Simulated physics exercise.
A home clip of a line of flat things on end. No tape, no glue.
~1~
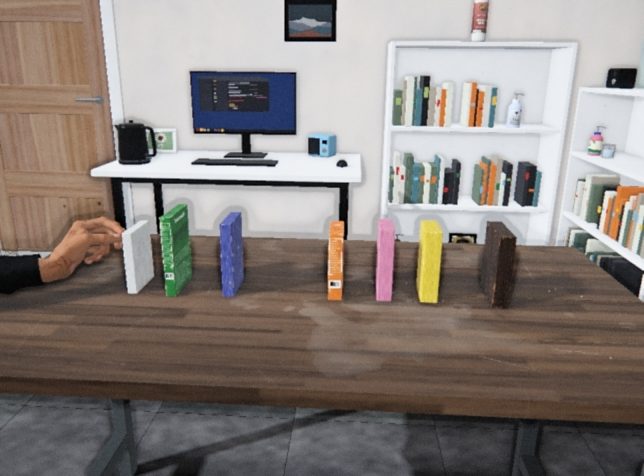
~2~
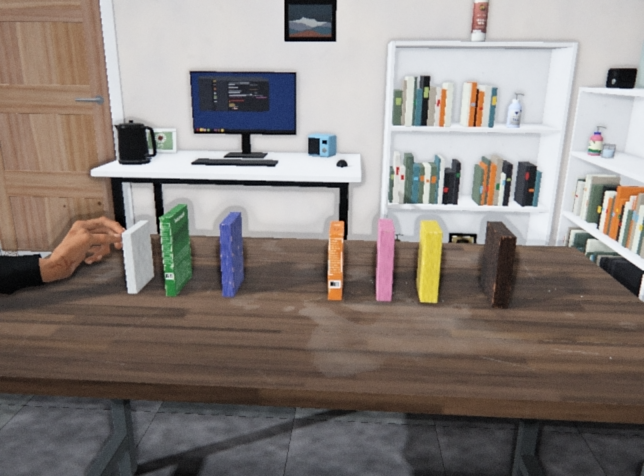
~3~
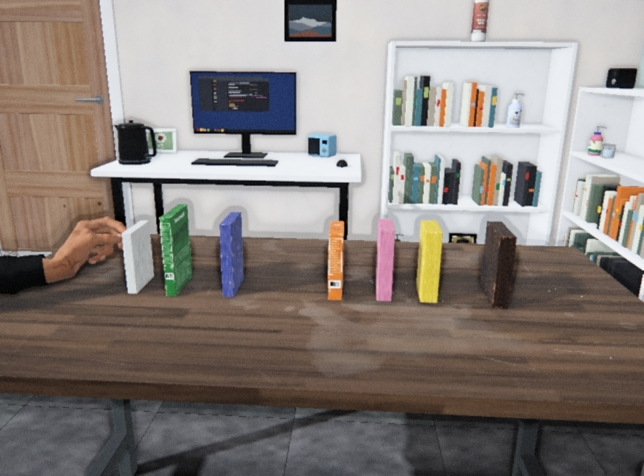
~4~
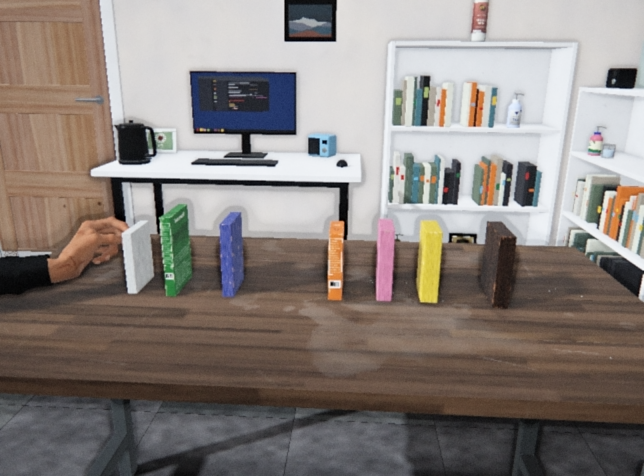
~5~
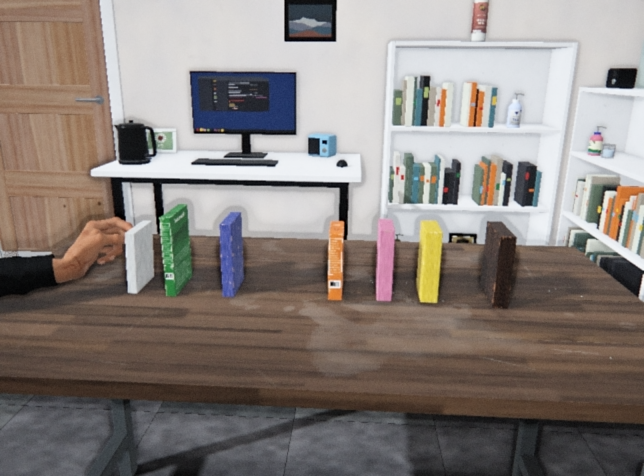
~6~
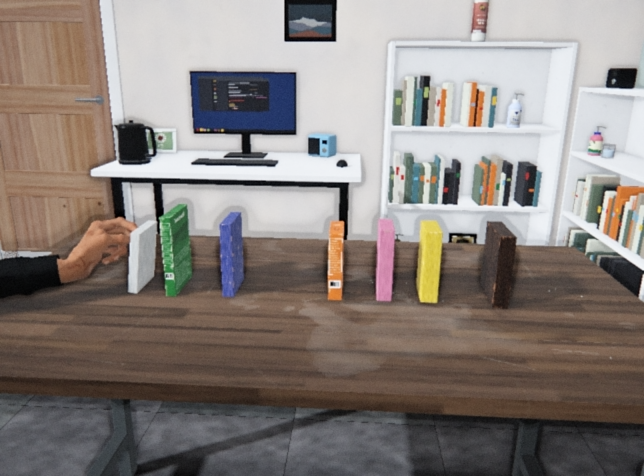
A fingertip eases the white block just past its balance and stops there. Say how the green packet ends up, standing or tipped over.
The green packet topples.
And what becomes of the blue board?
The blue board topples.
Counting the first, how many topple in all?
3 of them.
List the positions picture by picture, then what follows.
The first frame shows green packet (177, 249); pink board (385, 260).
The second frame shows yellow block (429, 261); blue board (232, 254).
The third frame shows pink board (385, 260); orange packet (336, 260).
The fourth frame shows yellow block (429, 261); blue board (232, 254).
The fifth frame shows white block 3° over; pink board (385, 260); orange packet (336, 260).
The sixth frame shows white block 8° over; green packet (177, 249); yellow block (429, 261).
Then, 0.30 s on from there, white block 41° over; green packet turned 12° from how it was put near (186, 249).
Then, 0.50 s on from there, white block 73° over; green packet turned 64° from how it was put near (217, 267); blue board turned 43° from how it was put.
Then, 0.60 s on from there, white block 78° over; green packet on its side near (224, 276); blue board on its side.
Then, 1.10 s on from there, green packet resting near (225, 275).
In the end, toppled on the table, green packet and blue board; the other 3 unmoved. At the end, from the last picture's camera, green packet near (224, 276).
